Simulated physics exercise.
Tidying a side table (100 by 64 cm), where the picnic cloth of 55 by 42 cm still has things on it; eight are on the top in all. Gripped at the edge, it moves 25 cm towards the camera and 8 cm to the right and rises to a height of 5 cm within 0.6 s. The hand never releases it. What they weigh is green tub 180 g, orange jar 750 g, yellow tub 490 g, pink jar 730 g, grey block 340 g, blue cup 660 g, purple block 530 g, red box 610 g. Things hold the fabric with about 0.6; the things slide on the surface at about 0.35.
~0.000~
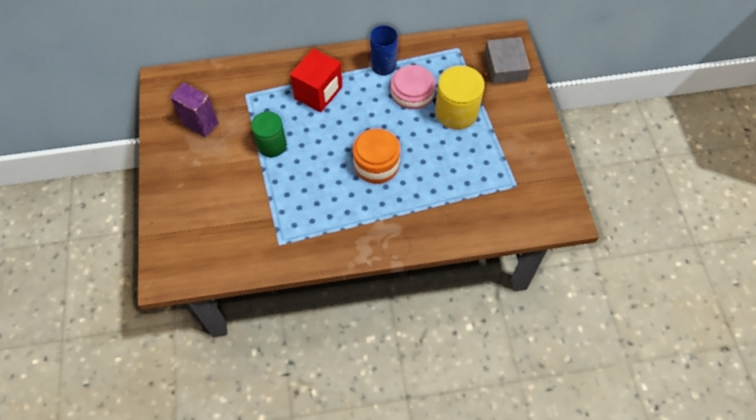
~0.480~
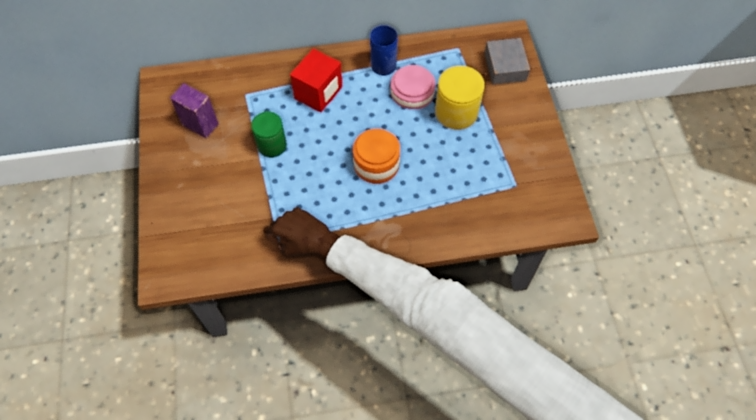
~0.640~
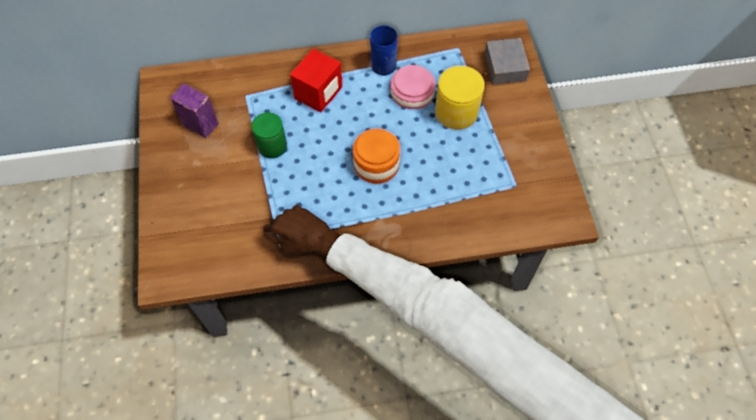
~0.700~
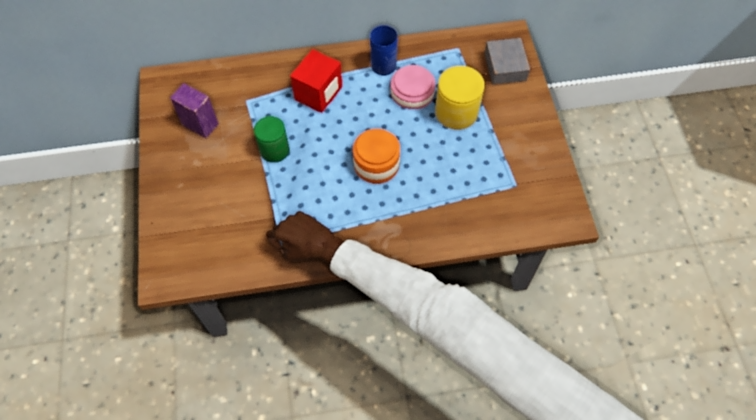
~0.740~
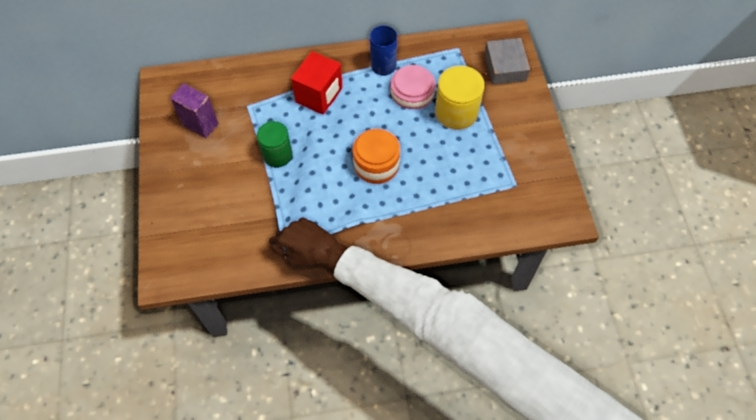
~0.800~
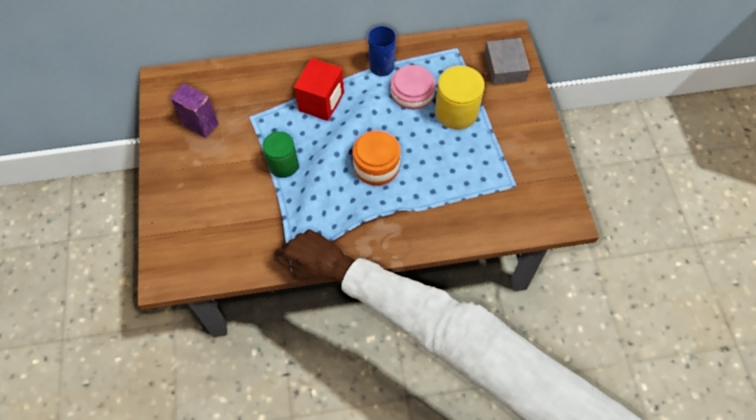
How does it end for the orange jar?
The orange jar stays on top.
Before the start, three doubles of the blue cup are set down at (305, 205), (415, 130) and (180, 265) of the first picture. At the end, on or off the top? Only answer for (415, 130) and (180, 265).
The first one survives on top, and the other survives on top.
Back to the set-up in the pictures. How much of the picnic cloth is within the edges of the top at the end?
Roughly 80% of it.
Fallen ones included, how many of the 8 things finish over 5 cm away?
My count is 5.
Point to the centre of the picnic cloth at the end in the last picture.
Its centre lands at about (371, 217).
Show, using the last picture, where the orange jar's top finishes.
Last view, top position: About (391, 233).
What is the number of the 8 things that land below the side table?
That works out to 0 of them.
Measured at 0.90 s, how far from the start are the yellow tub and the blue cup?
Yellow tub 2 cm, blue cup 2 cm.
After 0.9 s, 100 % of the picnic cloth is still over the top; orange jar 4 cm off its start, green tub 13 cm off its start, red box 8 cm off its start.
After 1.0 s, 95 % of the picnic cloth is still over the top; orange jar 10 cm off its start, green tub 20 cm off its start, red box 15 cm off its start.
After 1.1 s, 85 % of the picnic cloth is still over the top; orange jar 18 cm off its start at (388, 216), green tub 26 cm off its start at (284, 226), red box 23 cm off its start at (308, 150).
After 1.2 s, 80 % of the picnic cloth is still over the top; orange jar 21 cm off its start, green tub 29 cm off its start, red box 26 cm off its start.
After 2.8 s, 80 % of the picnic cloth is still over the top; orange jar 22 cm off its start at (391, 233), green tub 30 cm off its start at (276, 245), red box 27 cm off its start at (298, 166), pink jar 21 cm off its start at (381, 149).
